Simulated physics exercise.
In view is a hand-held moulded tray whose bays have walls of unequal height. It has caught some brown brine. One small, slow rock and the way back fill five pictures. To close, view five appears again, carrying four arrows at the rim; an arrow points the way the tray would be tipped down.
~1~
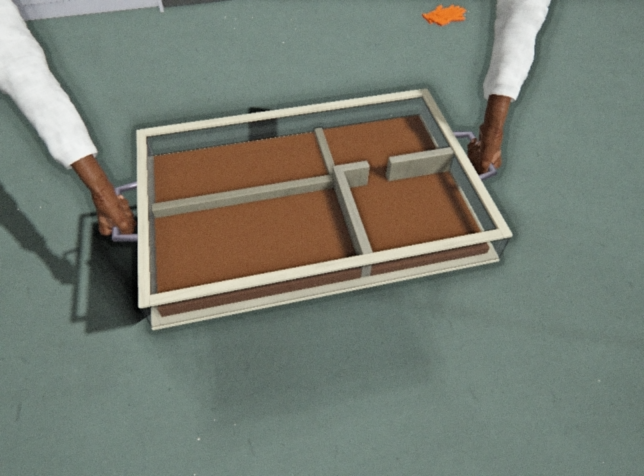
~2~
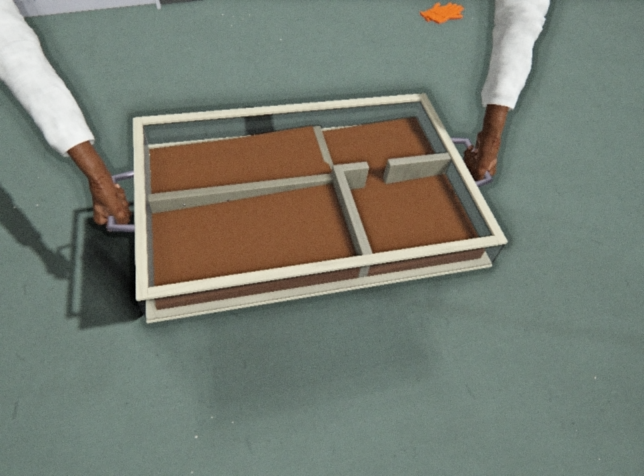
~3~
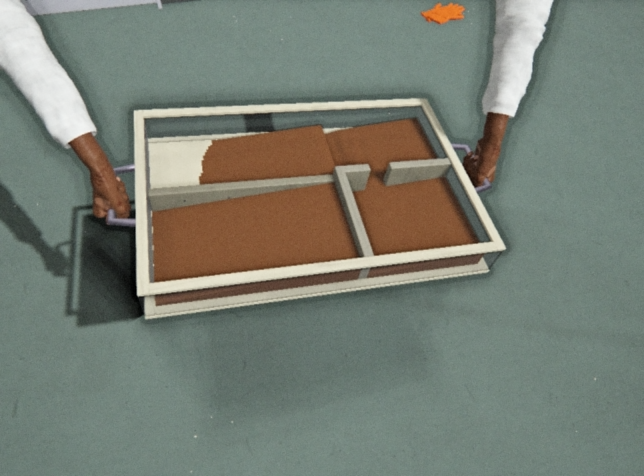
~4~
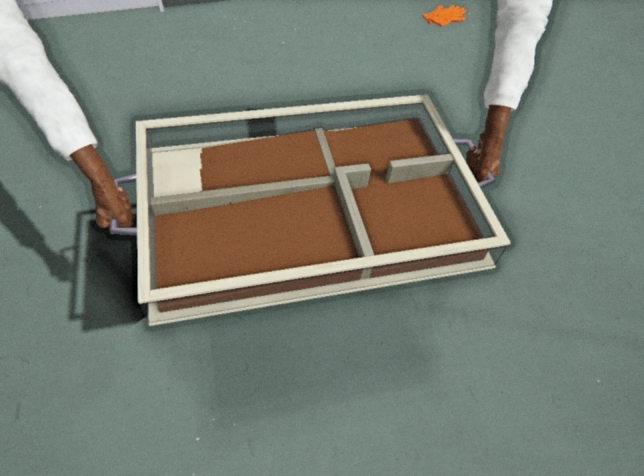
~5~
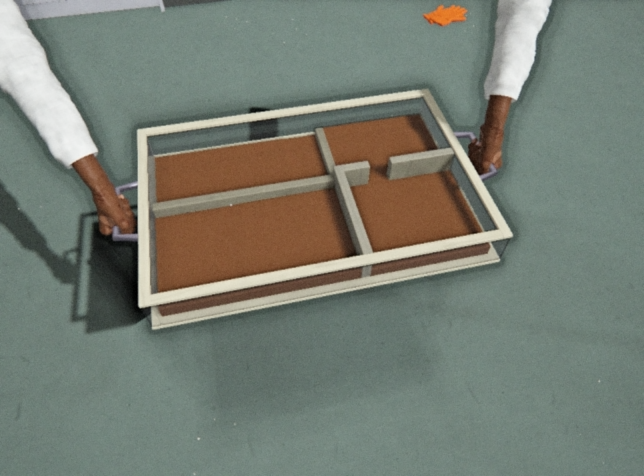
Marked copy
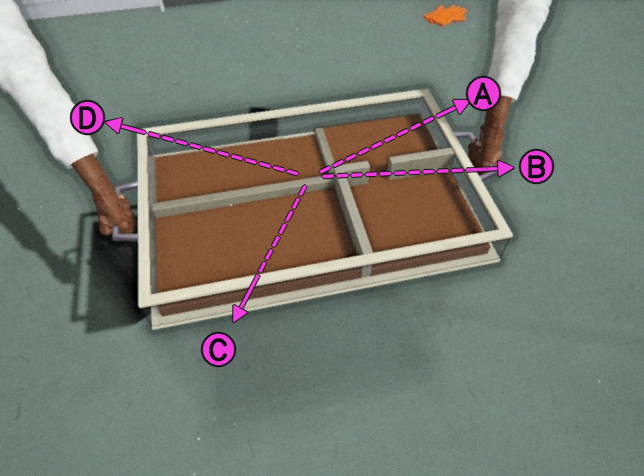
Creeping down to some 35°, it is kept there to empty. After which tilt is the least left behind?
D is best.
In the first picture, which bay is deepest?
The front left bay.
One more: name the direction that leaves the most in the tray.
That is direction B.
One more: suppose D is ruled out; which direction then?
That would be C.
In magenta, A ends at (465, 102); B ends at (507, 168); C ends at (236, 317); D ends at (111, 123).
Choosing A, about 25 % stays in the tray, the largest part in the back right bay.
Choosing B, about 42 % stays in the tray, the largest part in the front right bay.
Choosing C, about 19 % stays in the tray, the largest part in the front left bay.
Choosing D, about 13 % stays in the tray, the largest part in the back left bay.
